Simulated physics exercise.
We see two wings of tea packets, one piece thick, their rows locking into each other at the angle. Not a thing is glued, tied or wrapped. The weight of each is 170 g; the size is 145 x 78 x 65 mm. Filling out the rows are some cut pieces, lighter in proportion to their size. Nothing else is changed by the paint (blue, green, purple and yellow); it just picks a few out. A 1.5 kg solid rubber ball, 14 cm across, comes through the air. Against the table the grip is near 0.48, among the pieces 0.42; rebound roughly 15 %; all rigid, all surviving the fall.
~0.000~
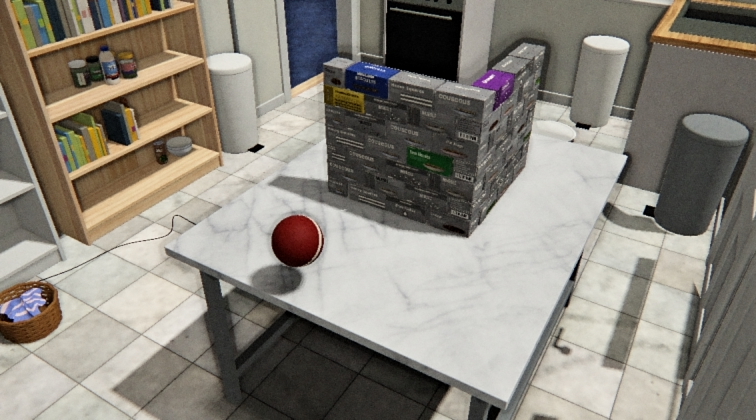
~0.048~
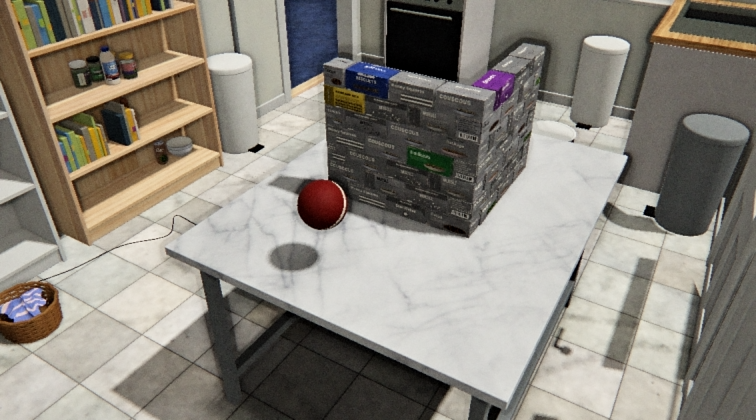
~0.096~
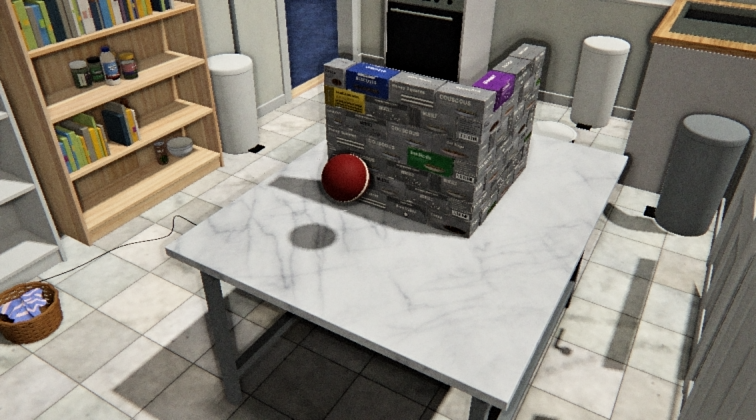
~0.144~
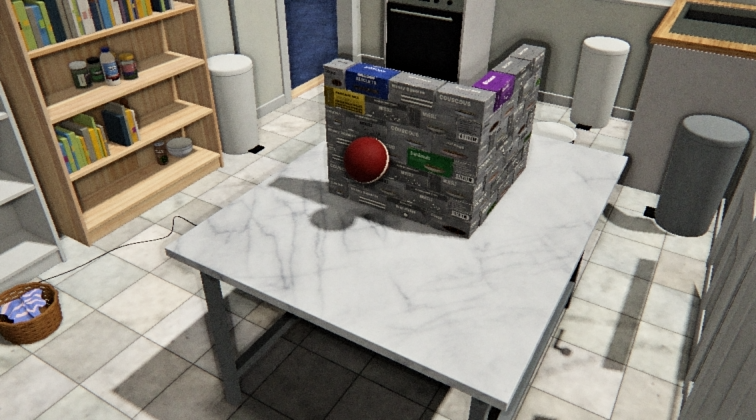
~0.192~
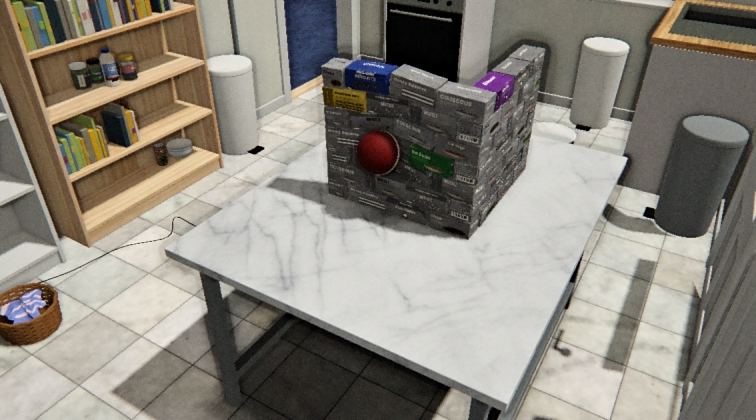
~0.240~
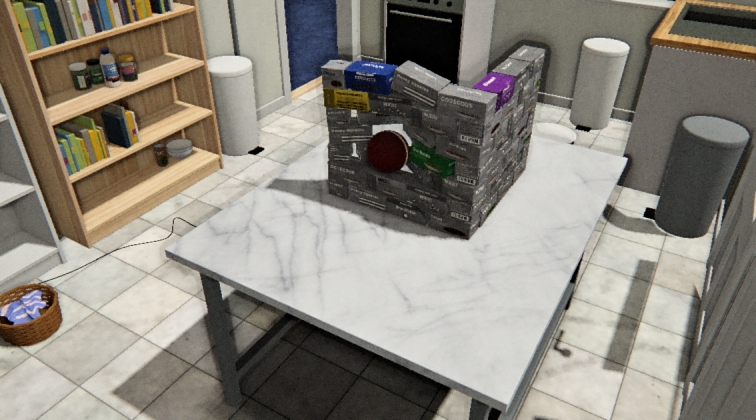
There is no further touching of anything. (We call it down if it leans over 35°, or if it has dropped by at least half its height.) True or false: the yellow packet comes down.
True.
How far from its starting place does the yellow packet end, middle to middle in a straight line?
Start and end lie near 54 cm apart.
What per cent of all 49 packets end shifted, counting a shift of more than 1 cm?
I make it 35 per cent.
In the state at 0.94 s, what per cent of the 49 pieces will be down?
By that time it is 25 percent.
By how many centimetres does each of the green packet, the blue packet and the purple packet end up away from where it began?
Approx. shifts in cm - green: 4; blue: 54; purple: 0.
After 0.46 s, ball still moving; 5 of the 49 packets down; yellow packet leaning 20°; blue packet leaning 20°, 22 mm lower.
After 0.94 s, ball still moving; 13 of the 49 packets down; yellow packet on its side; blue packet leaning 33°, 21 cm lower.
At rest (2.3 s), ball rolling away; 13 of the 49 packets down; yellow packet upside down; blue packet upside down; green packet shifted 32 mm. As the last picture would show them, middles, yellow packet near (459, 163), blue packet near (432, 150).
